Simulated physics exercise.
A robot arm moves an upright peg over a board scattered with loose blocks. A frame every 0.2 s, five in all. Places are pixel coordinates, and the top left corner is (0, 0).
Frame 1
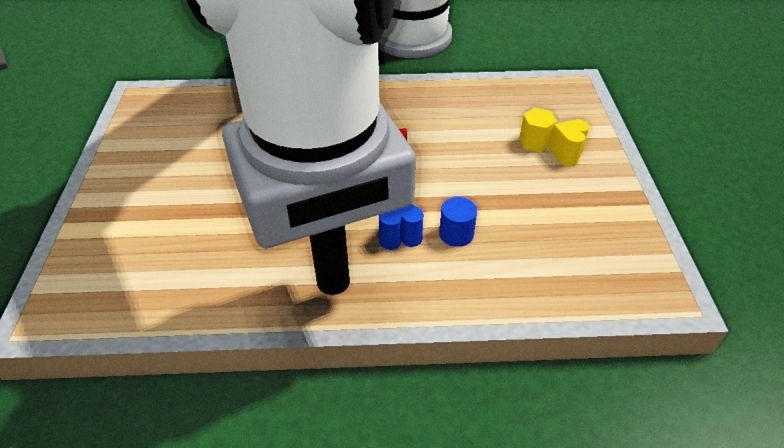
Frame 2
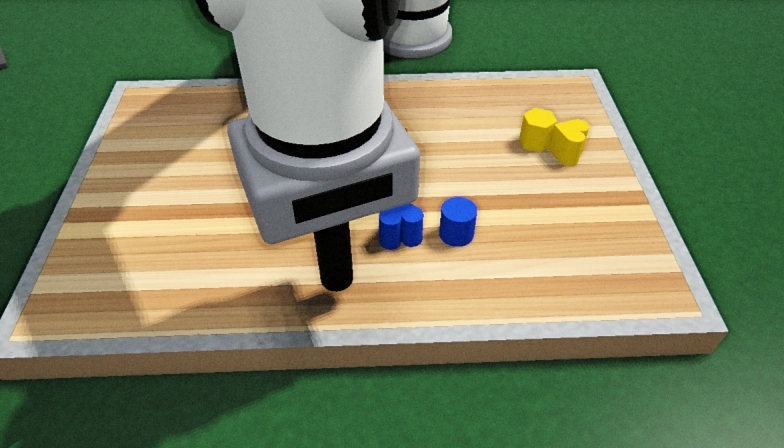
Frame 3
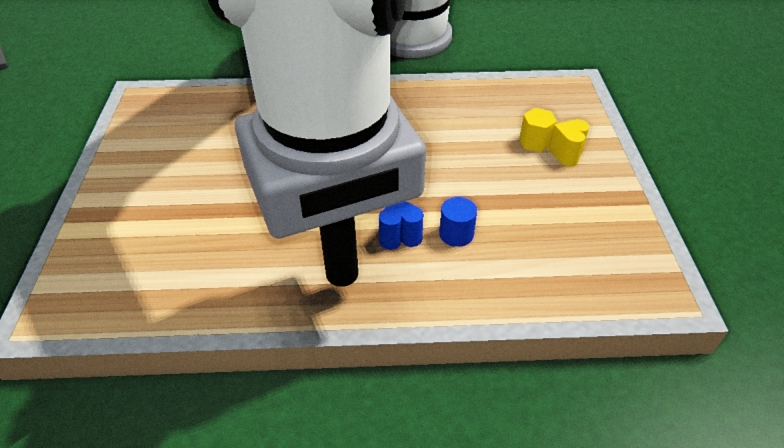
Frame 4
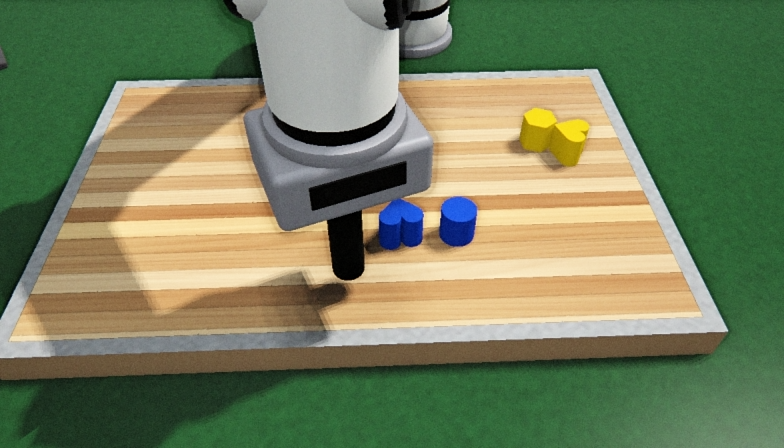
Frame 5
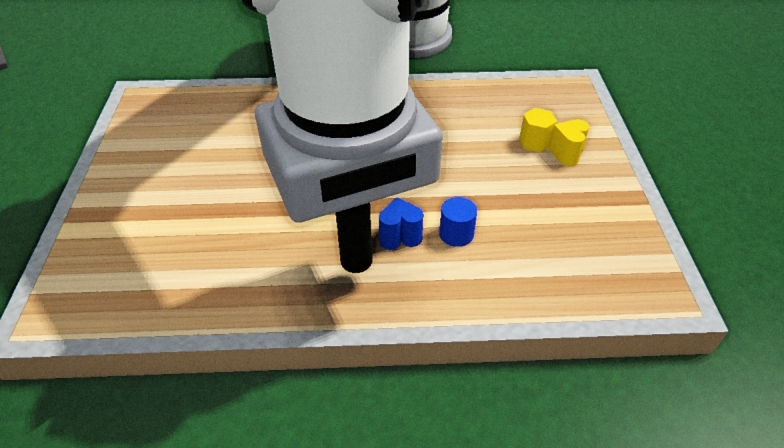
On a striped wooden board with a gray edge, set on a green surface, a robot arm holds a black peg upright near blue and yellow blocks. The arm shifts the peg slightly right and toward the back, drawing closer to the blue heart-shaped block, while the visible blocks stay still.
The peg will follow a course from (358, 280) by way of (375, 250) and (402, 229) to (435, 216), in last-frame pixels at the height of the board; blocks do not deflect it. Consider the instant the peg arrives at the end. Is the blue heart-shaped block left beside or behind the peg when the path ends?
No, that is not how it ends up.
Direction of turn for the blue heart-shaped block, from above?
Clockwise from above.
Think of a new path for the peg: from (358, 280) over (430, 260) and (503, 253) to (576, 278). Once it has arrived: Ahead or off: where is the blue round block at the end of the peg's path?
Most likely the blue round block slides off.
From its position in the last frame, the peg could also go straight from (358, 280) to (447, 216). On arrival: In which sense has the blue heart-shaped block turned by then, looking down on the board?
Looking down: Anticlockwise.
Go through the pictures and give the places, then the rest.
In the first picture, lower end of the peg (333, 282), tops of blocks, red triangular piece hidden, blue heart-shaped block (400, 212), blue round block (459, 209).
In the second picture, peg (337, 279), blocks as before.
In the third picture, peg (342, 274), blocks as before.
In the fourth picture, peg (349, 269), blocks as before.
In the fifth picture, peg (357, 262), red triangular piece hidden, blue heart-shaped block (400, 212), blue round block (459, 209).
What follows on the original path. One third of the way, peg (375, 232); blue heart-shaped block (406, 208).
Two thirds of the way, peg (403, 210); blue heart-shaped block (436, 193), turned 30° clockwise; blue round block (472, 209).
At the end, peg (436, 198); red triangular piece not moved; blue heart-shaped block (460, 181), turned 70° clockwise; blue round block (478, 208).
